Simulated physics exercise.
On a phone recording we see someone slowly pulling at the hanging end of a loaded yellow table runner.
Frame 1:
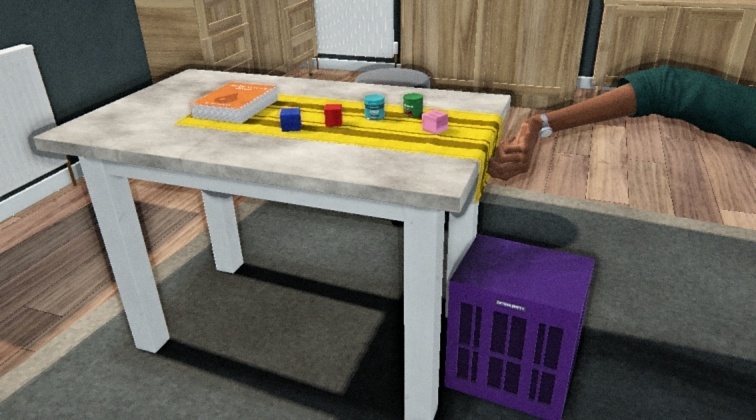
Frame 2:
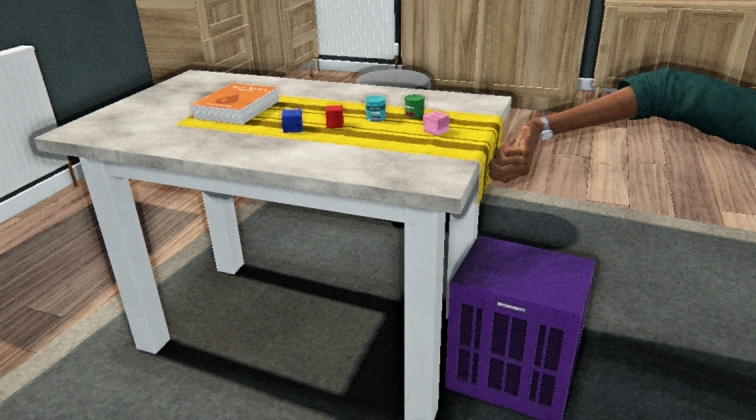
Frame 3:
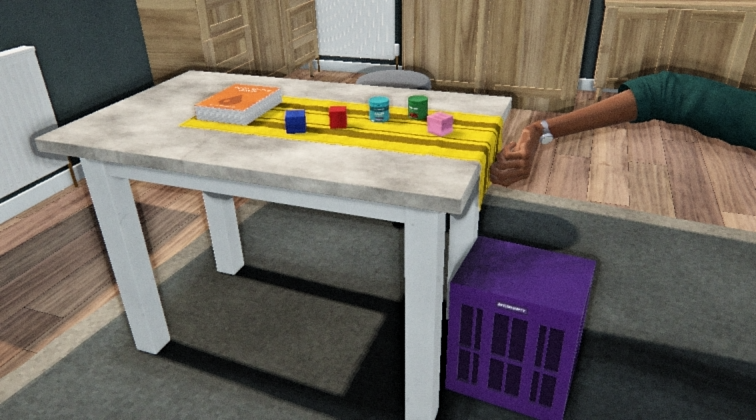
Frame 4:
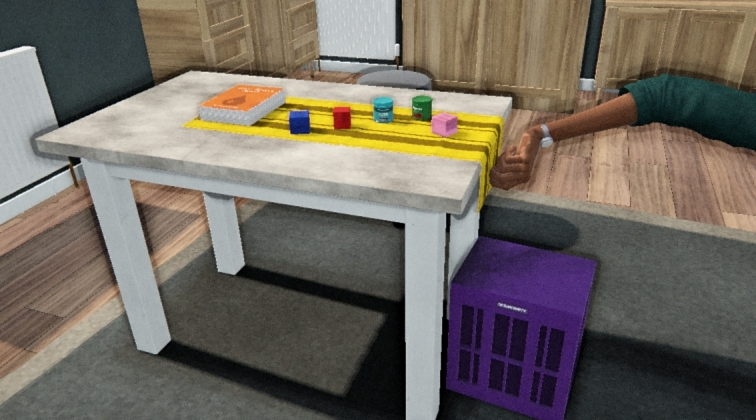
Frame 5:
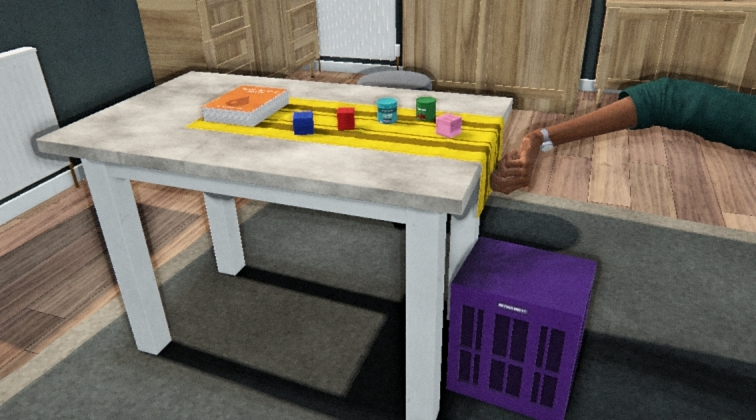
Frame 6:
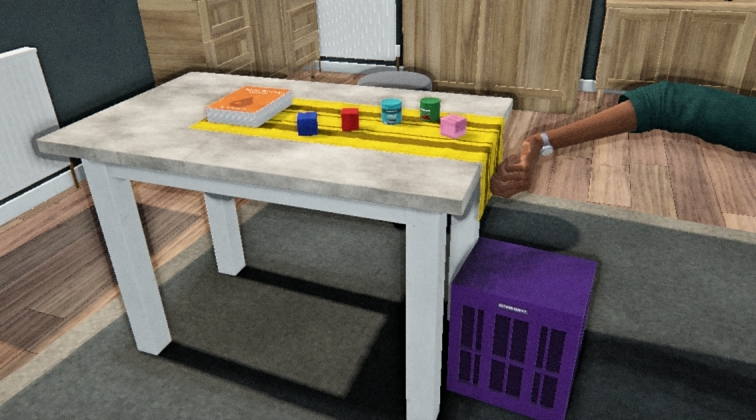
In a room with wooden cabinets, a hand at the right grips the hanging end of a yellow runner on a table, above a purple crate. The hand draws the cloth slightly downward, and the orange-covered book, blue and red cubes, turquoise and green pots and pink cube slide slowly a little rightward together.
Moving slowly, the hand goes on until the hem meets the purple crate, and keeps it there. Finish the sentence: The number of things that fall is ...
The number of things that fall is two.
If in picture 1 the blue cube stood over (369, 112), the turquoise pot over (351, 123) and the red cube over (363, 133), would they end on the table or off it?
First the blue cube: It is still up there. Next the turquoise pot: It is still up there. Last the red cube: It is still up there.
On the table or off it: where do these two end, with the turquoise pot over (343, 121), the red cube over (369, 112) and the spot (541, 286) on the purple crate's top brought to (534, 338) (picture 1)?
The turquoise pot? Lost. The red cube? Lost.
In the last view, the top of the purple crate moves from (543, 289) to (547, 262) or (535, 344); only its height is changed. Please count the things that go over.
Respectively 1 and 4.
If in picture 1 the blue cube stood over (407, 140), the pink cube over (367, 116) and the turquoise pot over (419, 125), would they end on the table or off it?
You'd see the blue cube go down, the pink cube hang on and the turquoise pot go down.
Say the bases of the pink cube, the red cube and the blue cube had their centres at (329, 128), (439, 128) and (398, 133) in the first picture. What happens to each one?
The pink cube will stay where it is, the red cube will end up down, and the blue cube will end up down.
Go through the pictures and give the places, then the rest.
The first frame shows hem (476, 205); pink cube (435, 114); green pot (413, 96); turquoise pot (374, 97); red cube (333, 106); blue cube (290, 111); top of the crate (541, 286).
The second frame shows hem (477, 207); pink cube (436, 115).
The third frame shows hem (479, 211); green pot (418, 98).
The fourth frame shows hem (477, 214); turquoise pot (383, 100); top of the crate (542, 289).
The fifth frame shows hem (477, 218); red cube (346, 110).
The sixth frame shows hem (478, 223); pink cube (453, 118); green pot (430, 100); turquoise pot (391, 101); red cube (350, 111); blue cube (307, 115).
Soon after, hem near (489, 236); pink cube gone.
After that, hem on the crate; pink cube and green pot gone.
In the end, hem on the crate; pink cube and green pot gone. The answer is two.
